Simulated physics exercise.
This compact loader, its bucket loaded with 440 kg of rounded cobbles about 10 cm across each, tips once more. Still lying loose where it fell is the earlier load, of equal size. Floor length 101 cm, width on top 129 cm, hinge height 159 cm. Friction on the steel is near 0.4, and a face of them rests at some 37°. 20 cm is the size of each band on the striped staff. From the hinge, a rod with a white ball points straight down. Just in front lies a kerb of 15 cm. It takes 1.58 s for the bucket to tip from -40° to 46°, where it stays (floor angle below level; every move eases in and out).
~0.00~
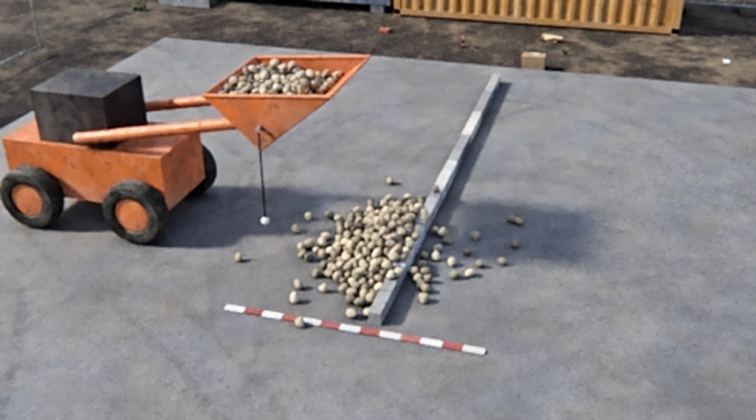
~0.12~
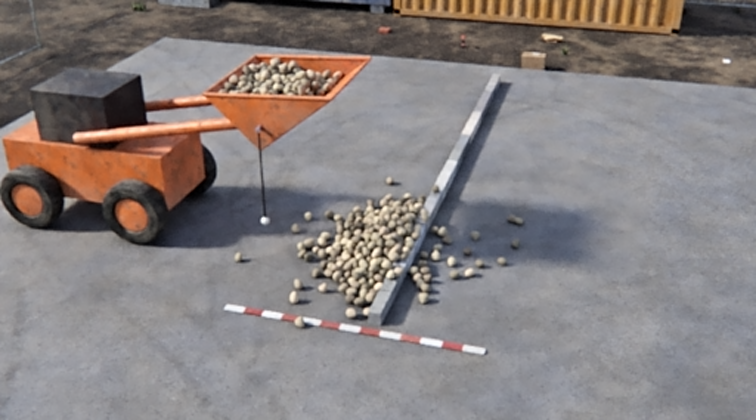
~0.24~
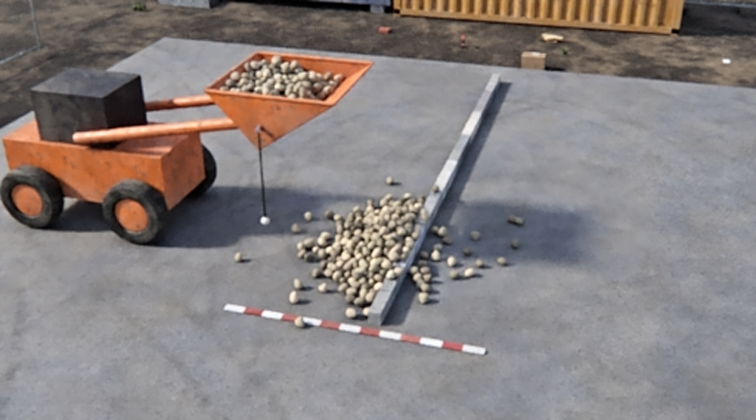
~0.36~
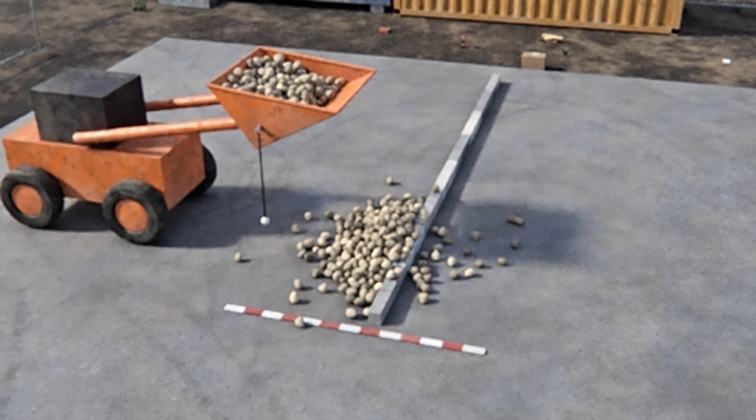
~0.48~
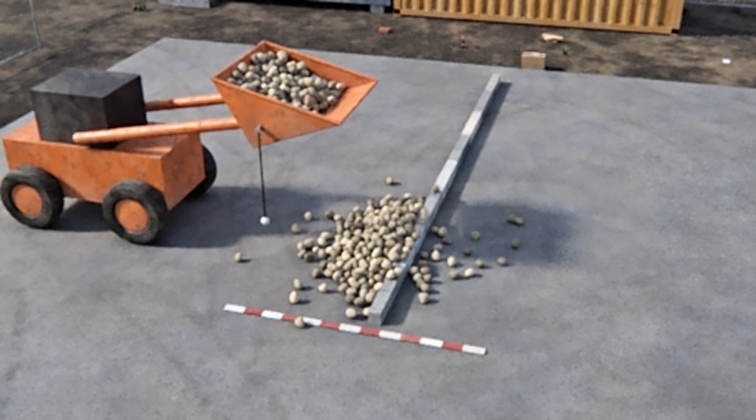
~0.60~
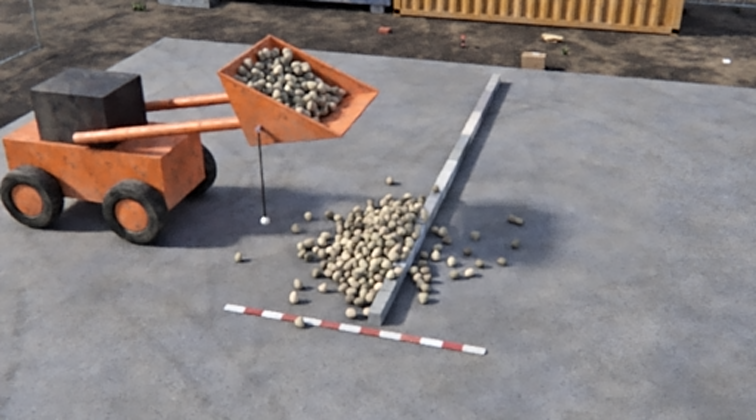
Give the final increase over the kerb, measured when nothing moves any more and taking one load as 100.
Close to 9 parts in a hundred.
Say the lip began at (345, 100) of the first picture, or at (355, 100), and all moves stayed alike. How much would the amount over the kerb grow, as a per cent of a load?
Close to 20 per cent, followed by close to 45 per cent.
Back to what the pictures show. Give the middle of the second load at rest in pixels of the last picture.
Centre at roughly (362, 234).
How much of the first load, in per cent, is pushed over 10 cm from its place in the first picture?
15 per cent.
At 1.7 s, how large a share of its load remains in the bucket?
It holds some 20 percent.
After 1.2 s the floor is at 32°; in per cent of one load, 98 in the bucket, 95 on this side of the kerb, 7 over the kerb; the foremost stones are at (493, 245).
After 1.7 s the floor is at 46°; in per cent of one load, 22 in the bucket, 171 on this side of the kerb, 7 over the kerb; the foremost stones are at (493, 245).
After 2.0 s the floor is at 46°; in per cent of one load, 0 in the bucket, 191 on this side of the kerb, 9 over the kerb; the foremost stones are at (493, 245).
After 4.8 s the floor is at 46°; in per cent of one load, 0 in the bucket, 184 on this side of the kerb, 15 over the kerb; the foremost stones are at (501, 236). Net gain over the kerb, 9.
